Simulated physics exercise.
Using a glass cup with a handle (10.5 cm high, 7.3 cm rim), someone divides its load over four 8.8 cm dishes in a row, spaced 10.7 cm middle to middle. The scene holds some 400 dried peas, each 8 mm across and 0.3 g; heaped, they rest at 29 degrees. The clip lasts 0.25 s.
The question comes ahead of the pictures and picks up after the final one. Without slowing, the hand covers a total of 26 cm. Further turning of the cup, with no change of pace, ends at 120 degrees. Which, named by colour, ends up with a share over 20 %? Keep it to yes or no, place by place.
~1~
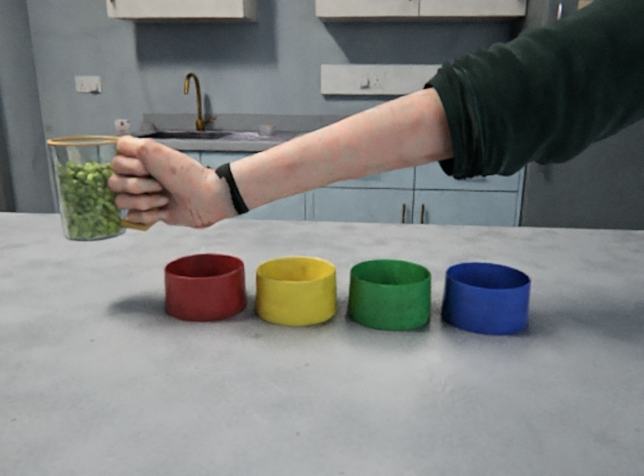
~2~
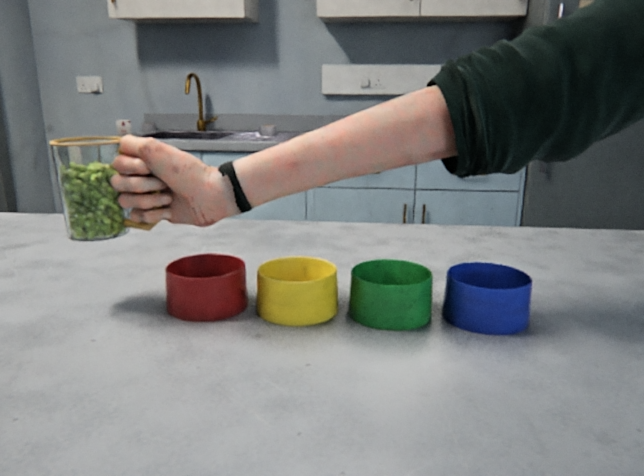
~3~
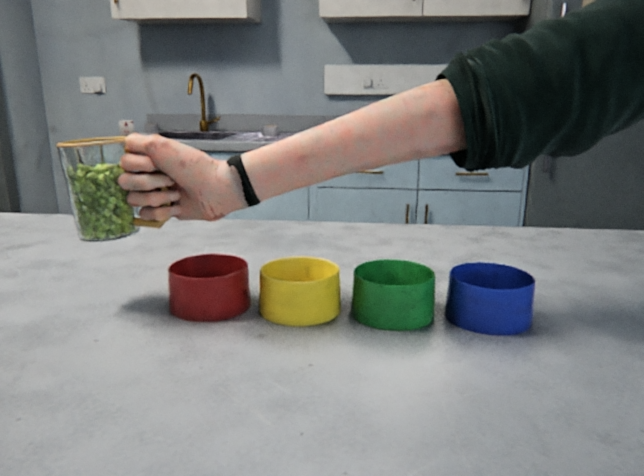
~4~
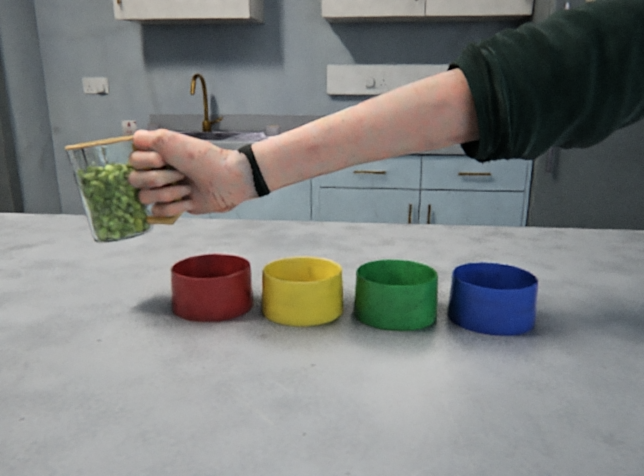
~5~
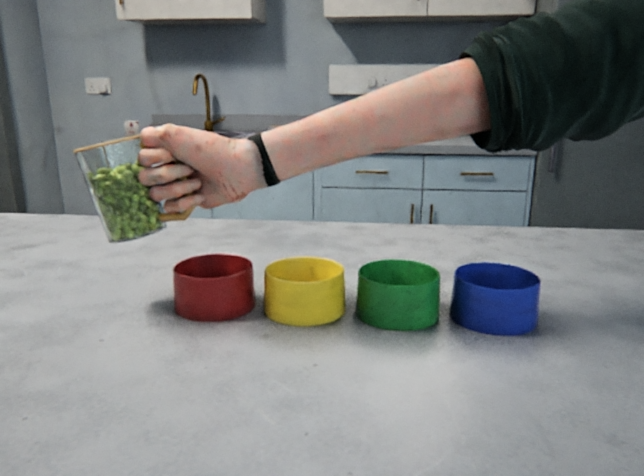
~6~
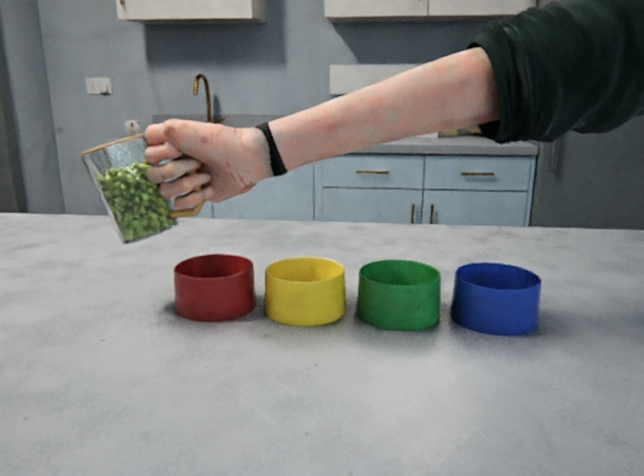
Place by place: Red dish no, blue dish no, green dish no, yellow dish yes, counter yes.
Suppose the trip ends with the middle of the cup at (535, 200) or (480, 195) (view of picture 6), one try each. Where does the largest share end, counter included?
Try 1 - yellow; try 2 - yellow.
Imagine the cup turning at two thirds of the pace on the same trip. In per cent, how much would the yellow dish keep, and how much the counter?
Shares - yellow: 50, counter: 40.
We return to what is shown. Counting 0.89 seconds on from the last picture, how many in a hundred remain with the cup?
Some 100 per cent of the load.
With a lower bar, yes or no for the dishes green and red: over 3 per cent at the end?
So green is a miss and red is a pass.
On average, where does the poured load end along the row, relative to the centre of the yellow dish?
Roughly 4 cm away, on the smaller-x side.
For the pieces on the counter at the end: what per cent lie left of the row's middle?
Fraction on that side: Around 100 %.
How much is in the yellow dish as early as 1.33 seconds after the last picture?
Some 45 in a hundred by then.
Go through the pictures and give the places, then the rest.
In the first picture, cup at (91, 188), tilt 0 degrees, lip at (54, 141), moved 0.0 cm; middle of the pieces at (91, 199); red dish at (205, 266); yellow dish at (296, 269); green dish at (390, 272); blue dish at (487, 276).
In the second picture, cup at (94, 188), tilt 1 degrees, lip at (56, 141), moved 0.2 cm; middle of the pieces at (94, 199).
In the third picture, cup at (102, 189), tilt 4 degrees, lip at (63, 144), moved 0.9 cm; middle of the pieces at (103, 199).
In the fourth picture, cup at (113, 189), tilt 8 degrees, lip at (71, 147), moved 1.8 cm; middle of the pieces at (115, 200).
In the fifth picture, cup at (124, 189), tilt 13 degrees, lip at (80, 151), moved 2.8 cm; middle of the pieces at (127, 200).
In the sixth picture, cup at (133, 190), tilt 18 degrees, lip at (87, 154), moved 3.8 cm; middle of the pieces at (137, 200); red dish at (214, 266); yellow dish at (305, 269); green dish at (399, 273); blue dish at (497, 276).
Then, 0.53 s after the last picture, tilt 66 degrees; cup holds 100 %.
Then, 0.89 s after the last picture, tilt 99 degrees; cup holds 100 %.
Then, 1.33 s after the last picture, tilt 120 degrees; cup holds 25 %, red 5 %, yellow 45 %.
In the end, red 5 %, blue 0 %, green 0 %, yellow 55 %, counter 40 %.
